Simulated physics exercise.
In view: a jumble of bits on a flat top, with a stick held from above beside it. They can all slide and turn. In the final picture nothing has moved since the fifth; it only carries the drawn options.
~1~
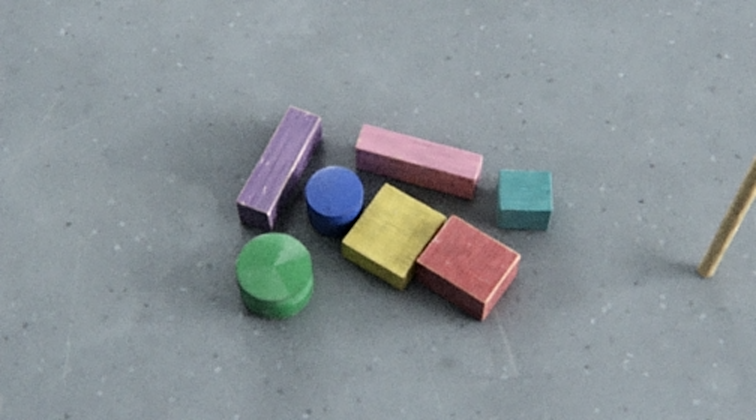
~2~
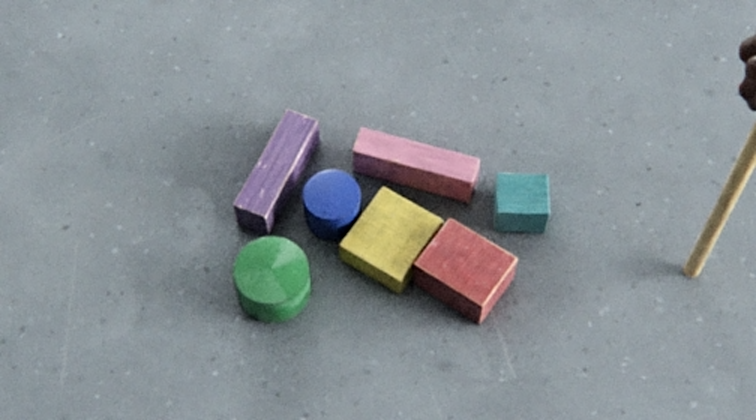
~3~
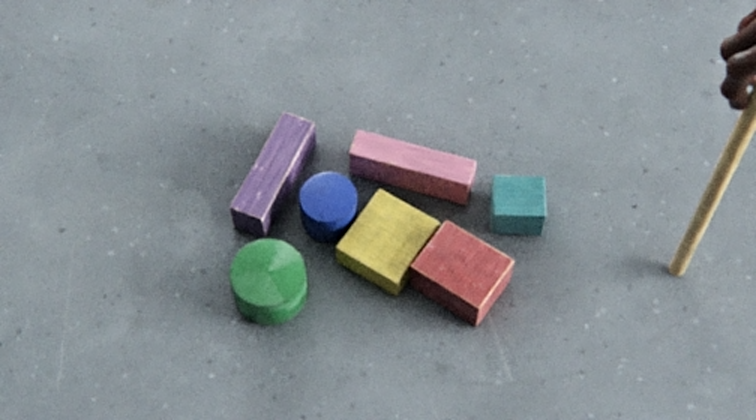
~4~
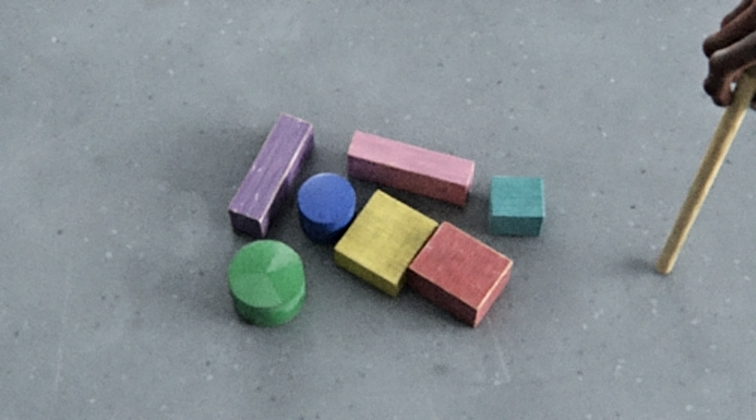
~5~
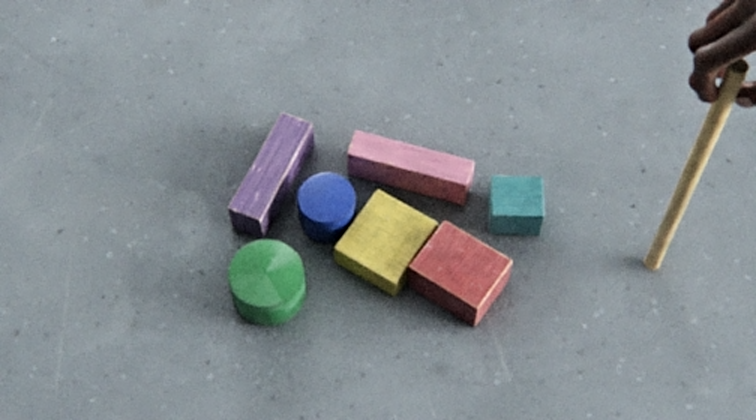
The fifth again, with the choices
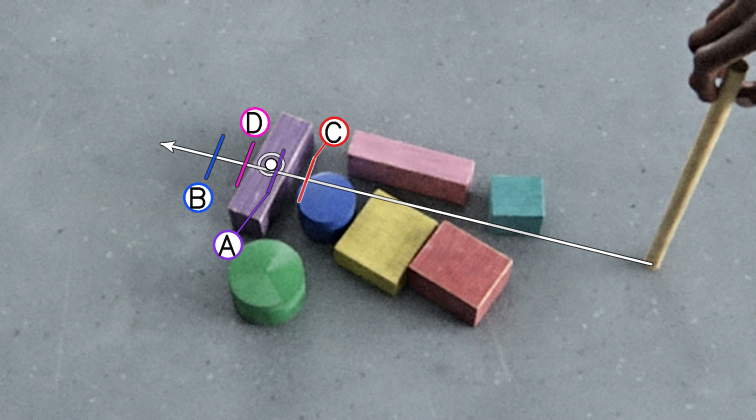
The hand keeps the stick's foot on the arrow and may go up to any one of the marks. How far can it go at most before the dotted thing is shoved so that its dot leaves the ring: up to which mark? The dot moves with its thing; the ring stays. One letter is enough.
As far as tick C.
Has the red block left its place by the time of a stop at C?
No.
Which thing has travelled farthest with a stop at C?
It is the turquoise block.
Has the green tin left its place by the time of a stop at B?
By then, no.
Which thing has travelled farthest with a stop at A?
The turquoise block has gone farthest.
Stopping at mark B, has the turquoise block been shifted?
Yes.
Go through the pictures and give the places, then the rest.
In the first picture, pink bar (418, 162); turquoise block (523, 200); red block (467, 268).
In the second picture, red block (464, 271); blue tin (332, 205).
In the third picture, green tin (269, 282); yellow block (388, 242).
In the fourth picture, purple bar (272, 175); pink bar (410, 169).
In the fifth picture, turquoise block (515, 205); red block (459, 273); blue tin (327, 208).
On the copy, A at (276, 172); B at (215, 156); C at (306, 179); D at (245, 164); the arrow from (651, 264) to (161, 144); the white dot at (271, 164).
On C. First, foot of the stick (525, 234); turquoise block (500, 195).
Then, foot of the stick (402, 204); turquoise block (472, 176); pink bar (391, 148).
Finally, foot of the stick (307, 180); turquoise block (472, 176); pink bar (391, 148); the dot is still in its ring.
By contrast, A shifts the dotted thing to (248, 172); B shifts the dotted thing to (208, 178); D shifts the dotted thing to (224, 173).
